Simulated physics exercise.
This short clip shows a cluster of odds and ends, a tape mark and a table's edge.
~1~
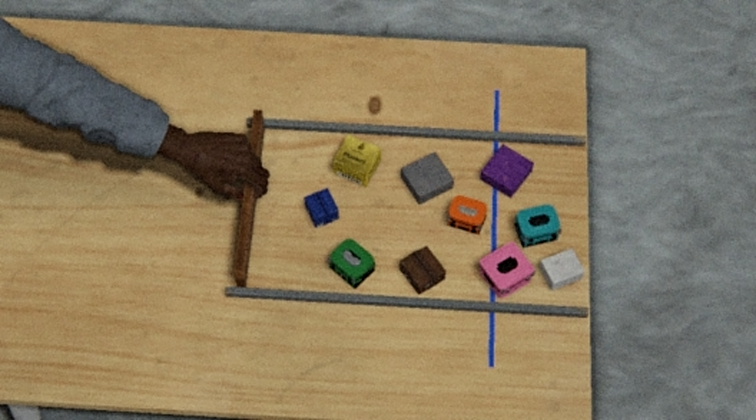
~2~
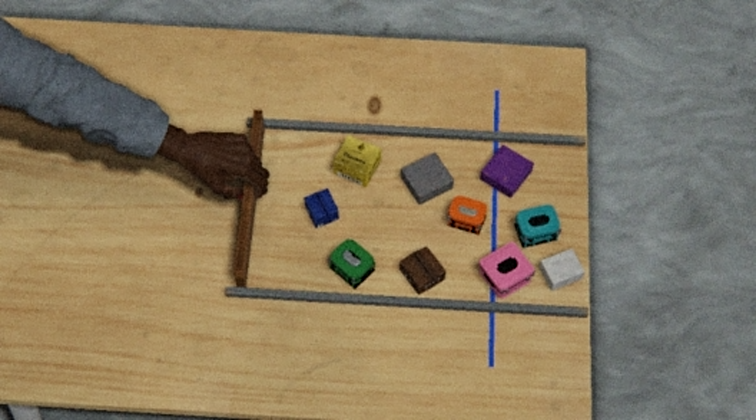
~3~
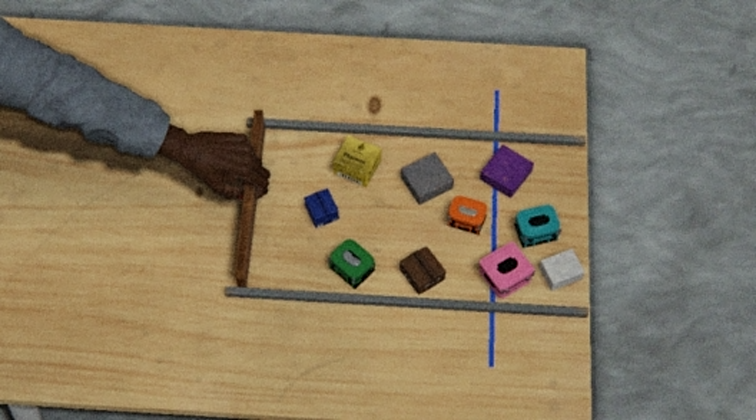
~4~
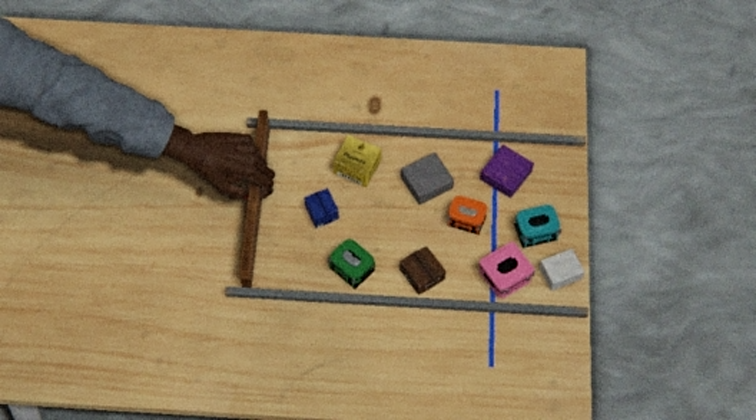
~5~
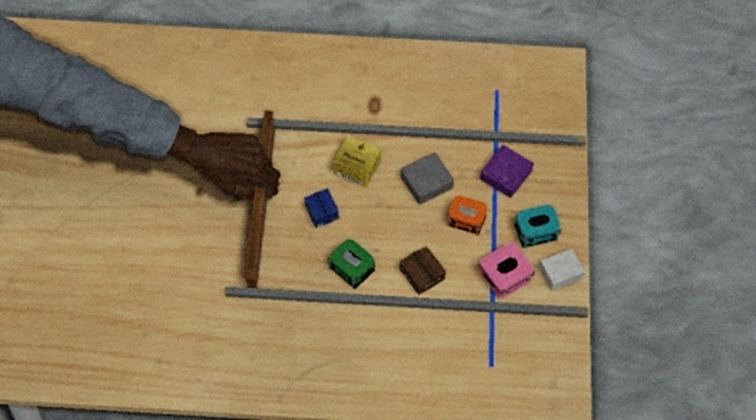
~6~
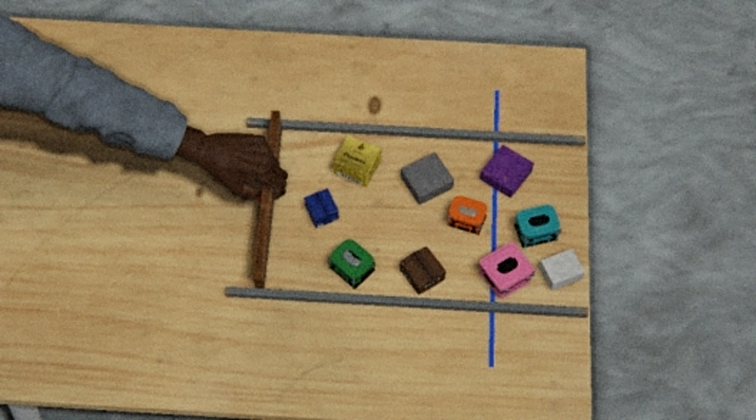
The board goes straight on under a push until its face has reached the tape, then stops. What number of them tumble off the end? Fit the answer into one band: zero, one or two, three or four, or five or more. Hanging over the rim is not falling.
I would say one or two.
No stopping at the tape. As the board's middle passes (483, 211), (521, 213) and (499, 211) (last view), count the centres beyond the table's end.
First 1, next 3, last 1.
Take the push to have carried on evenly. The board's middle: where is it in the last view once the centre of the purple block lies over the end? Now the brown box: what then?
The purple block puts it at (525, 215), the brown box at (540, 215).
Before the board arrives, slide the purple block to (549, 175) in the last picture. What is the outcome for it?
From that start, the object then is safe.
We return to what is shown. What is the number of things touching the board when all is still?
In total, 3.
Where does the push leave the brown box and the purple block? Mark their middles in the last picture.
First: About (541, 276); second: About (562, 176).
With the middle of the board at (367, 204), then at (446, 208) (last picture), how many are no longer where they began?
Counts: 5 / 9.
A little later, none off yet; white block at rest near (562, 270); turquoise case at rest near (537, 226); pink case at rest near (506, 271).
When it is over, the number that fall off is one or two; down, white block.
